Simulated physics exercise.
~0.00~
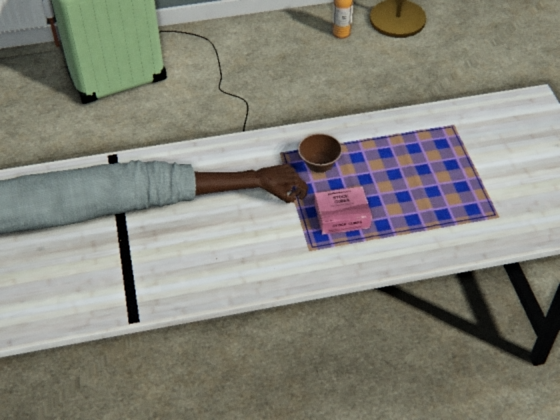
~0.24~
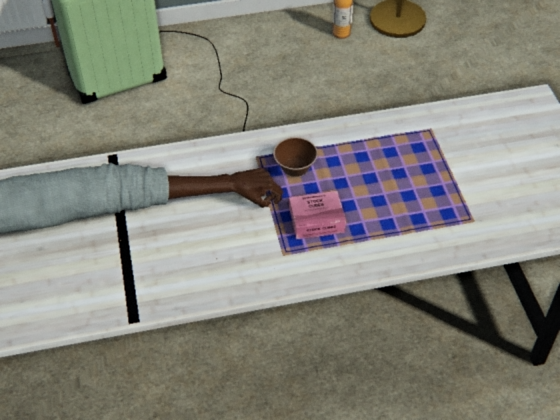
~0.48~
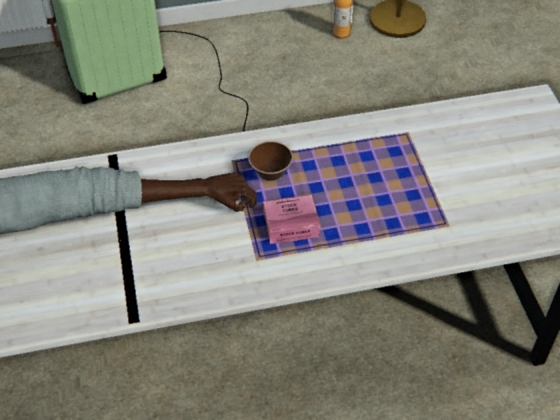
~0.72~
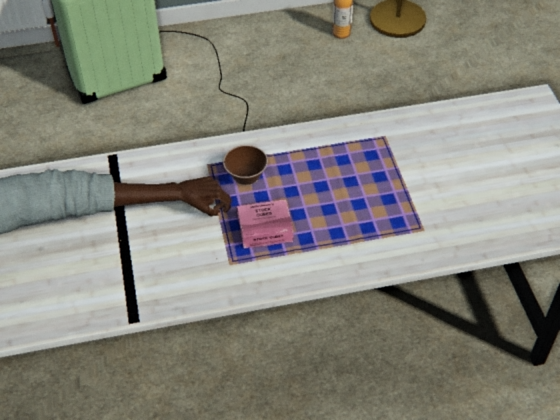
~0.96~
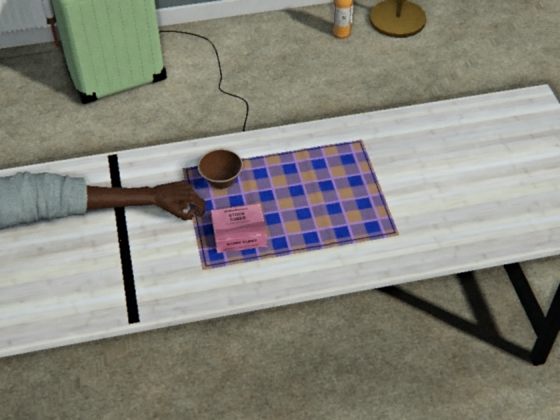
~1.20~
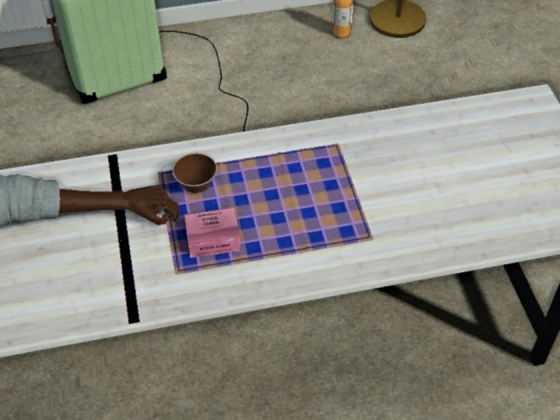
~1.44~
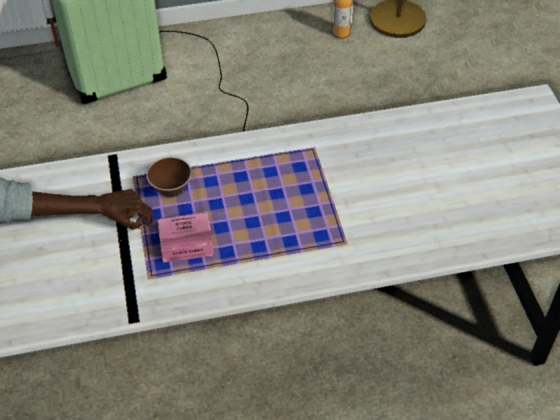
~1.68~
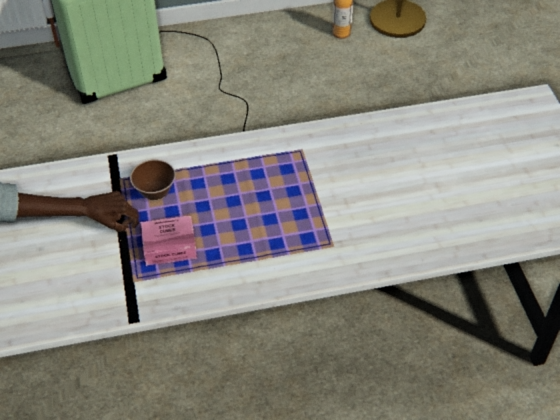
On a white table, a hand drags a checkered mat, packet and bowl left to black tape.
